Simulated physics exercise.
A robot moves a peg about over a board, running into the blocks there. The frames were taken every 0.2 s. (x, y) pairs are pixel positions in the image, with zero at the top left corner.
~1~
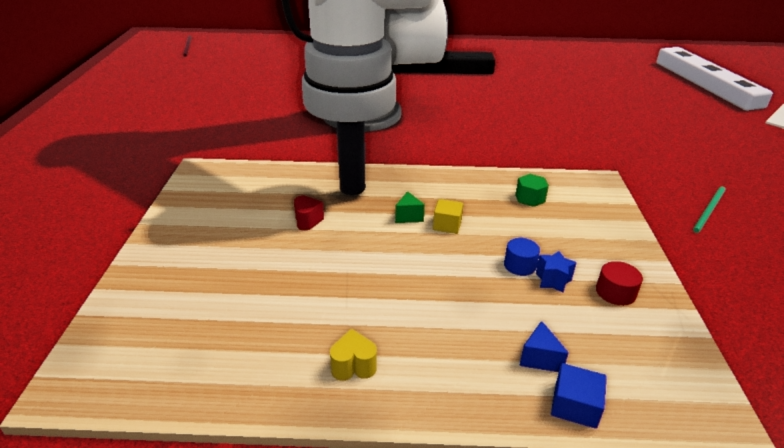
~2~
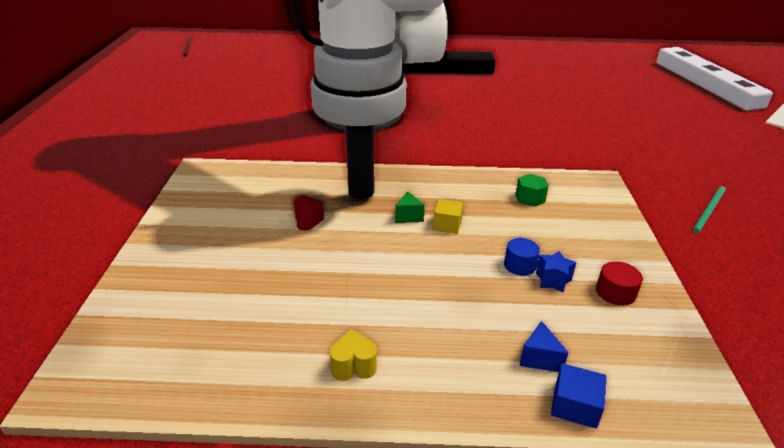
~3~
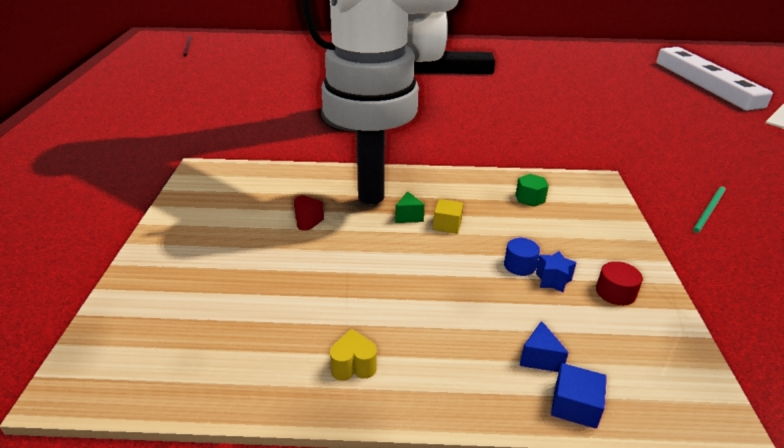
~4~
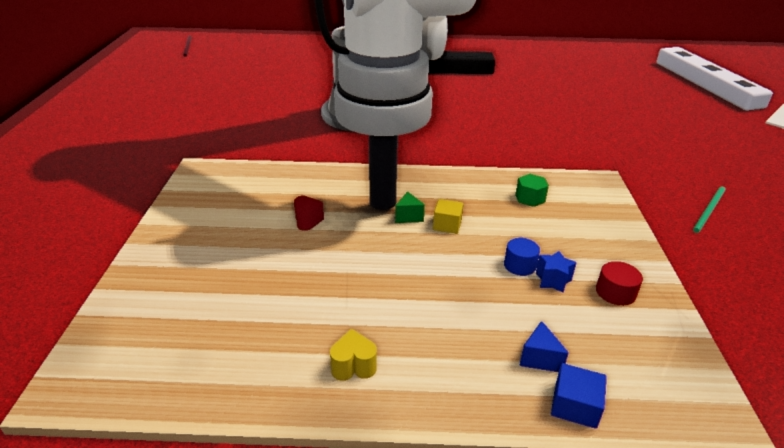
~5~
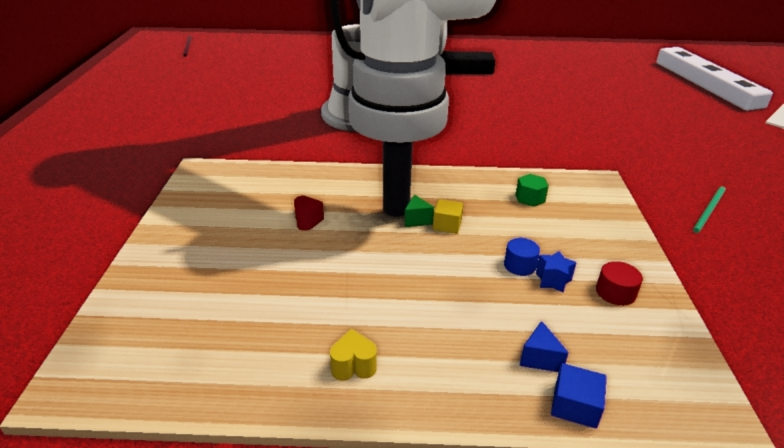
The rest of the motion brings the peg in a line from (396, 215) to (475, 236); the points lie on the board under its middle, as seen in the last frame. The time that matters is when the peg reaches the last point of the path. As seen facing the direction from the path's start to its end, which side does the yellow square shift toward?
Picture yourself facing from the start of the path to its end: The yellow square moves off to your left.
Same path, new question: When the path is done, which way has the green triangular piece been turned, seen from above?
Overhead view: Clockwise.
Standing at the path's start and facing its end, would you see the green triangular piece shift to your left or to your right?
Sideways shift: Right.
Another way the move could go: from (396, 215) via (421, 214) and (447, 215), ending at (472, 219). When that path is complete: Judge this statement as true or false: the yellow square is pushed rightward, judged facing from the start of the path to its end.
This is true.
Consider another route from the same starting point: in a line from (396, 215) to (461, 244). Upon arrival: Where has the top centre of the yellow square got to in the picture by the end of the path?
I'd expect the centre of its top face to be at (471, 209).
What follows on the original path. One third of the way, peg (423, 216); green triangular piece (443, 213), turned 20° clockwise; yellow square (464, 210), turned 35° anticlockwise.
Two thirds of the way, peg (448, 223); green triangular piece (468, 222); yellow square (481, 210), turned 45° anticlockwise.
At the end, peg (475, 229); green triangular piece (489, 231), turned 55° clockwise; yellow square (499, 210), turned 50° anticlockwise; blue round block in place.
